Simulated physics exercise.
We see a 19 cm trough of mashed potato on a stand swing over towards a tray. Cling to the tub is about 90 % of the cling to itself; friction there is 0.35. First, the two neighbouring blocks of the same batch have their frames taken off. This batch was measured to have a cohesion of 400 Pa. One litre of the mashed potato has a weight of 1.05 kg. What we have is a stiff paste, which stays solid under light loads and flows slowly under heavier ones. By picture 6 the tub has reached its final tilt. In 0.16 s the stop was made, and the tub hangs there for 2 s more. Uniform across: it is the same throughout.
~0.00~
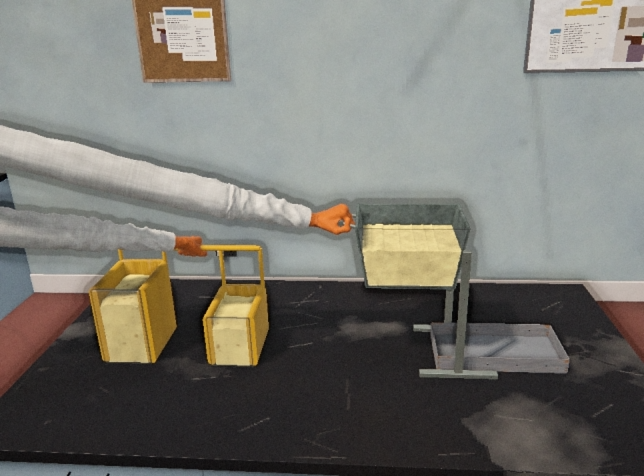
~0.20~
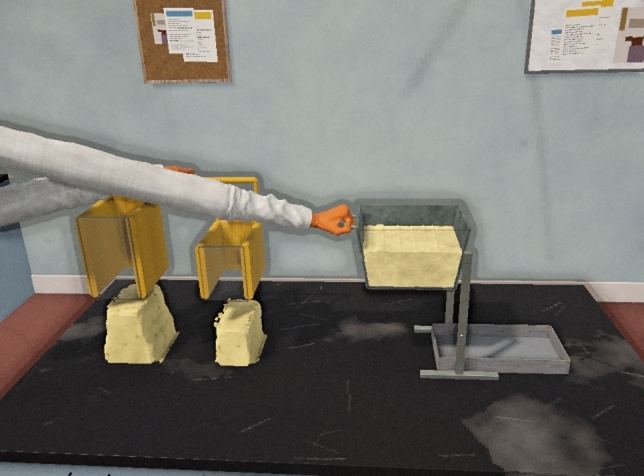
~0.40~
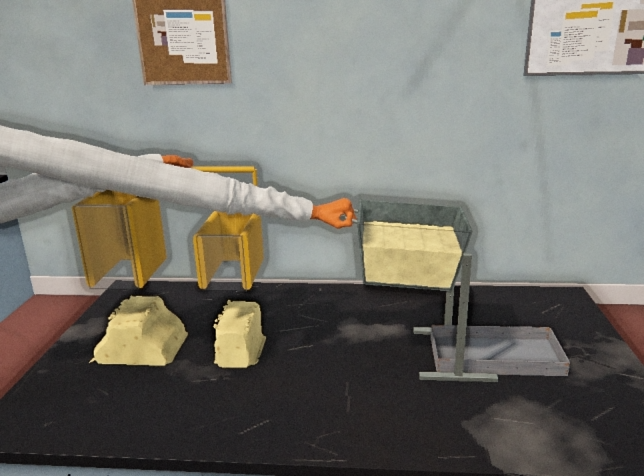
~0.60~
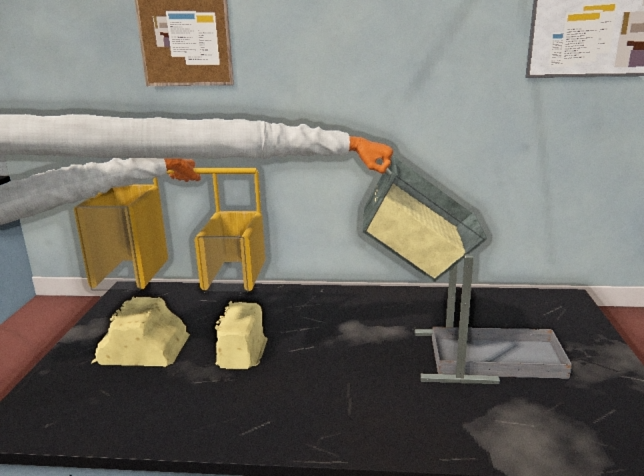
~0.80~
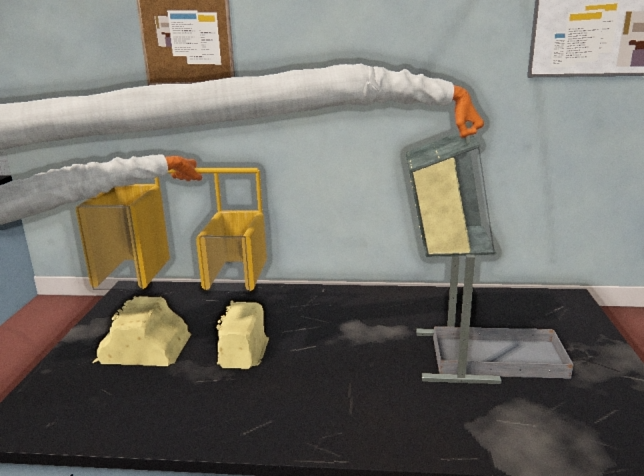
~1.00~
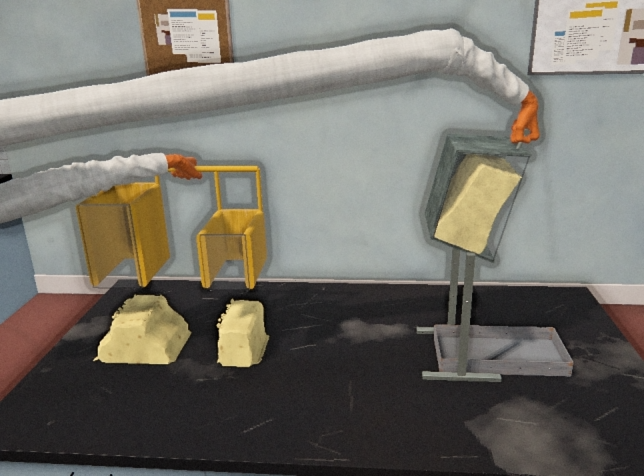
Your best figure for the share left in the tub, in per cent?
I would say about 0 %.
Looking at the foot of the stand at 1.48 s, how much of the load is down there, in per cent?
I'd say about 65 per cent of it.
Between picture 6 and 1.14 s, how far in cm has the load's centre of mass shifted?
Around 12 centimetres.
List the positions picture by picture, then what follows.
Handle-side rim at (358, 228), tilt 0 degrees; crest of the mashed potato at (376, 250); block heights 23 cm, 15 cm (left to right), in the first picture.
Handle-side rim at (359, 229), tilt 0 degrees; crest of the mashed potato at (377, 251); block heights 20 cm, 14 cm (left to right), in the second picture.
Handle-side rim at (361, 223), tilt 4 degrees; crest of the mashed potato at (368, 246); block heights 16 cm, 14 cm (left to right), in the third picture.
Handle-side rim at (398, 175), tilt 36 degrees; crest of the mashed potato at (389, 200); block heights 15 cm, 14 cm (left to right), in the fourth picture.
Handle-side rim at (480, 148), tilt 78 degrees; crest of the mashed potato at (449, 160); block heights 15 cm, 14 cm (left to right), in the fifth picture.
Handle-side rim at (530, 157), tilt 103 degrees; crest of the mashed potato at (486, 167); block heights 15 cm, 14 cm (left to right), in the sixth picture.
After 1.14 s, the tub is at 103 degrees and holds 48 %.
After 1.31 s, the tub is at 103 degrees and holds 17 %.
After 1.48 s, the tub is at 103 degrees and holds 0 %.
After 1.65 s, the tub is at 103 degrees and holds 0 %.
After 3.00 s, the tub is at 103 degrees and holds 0 %.
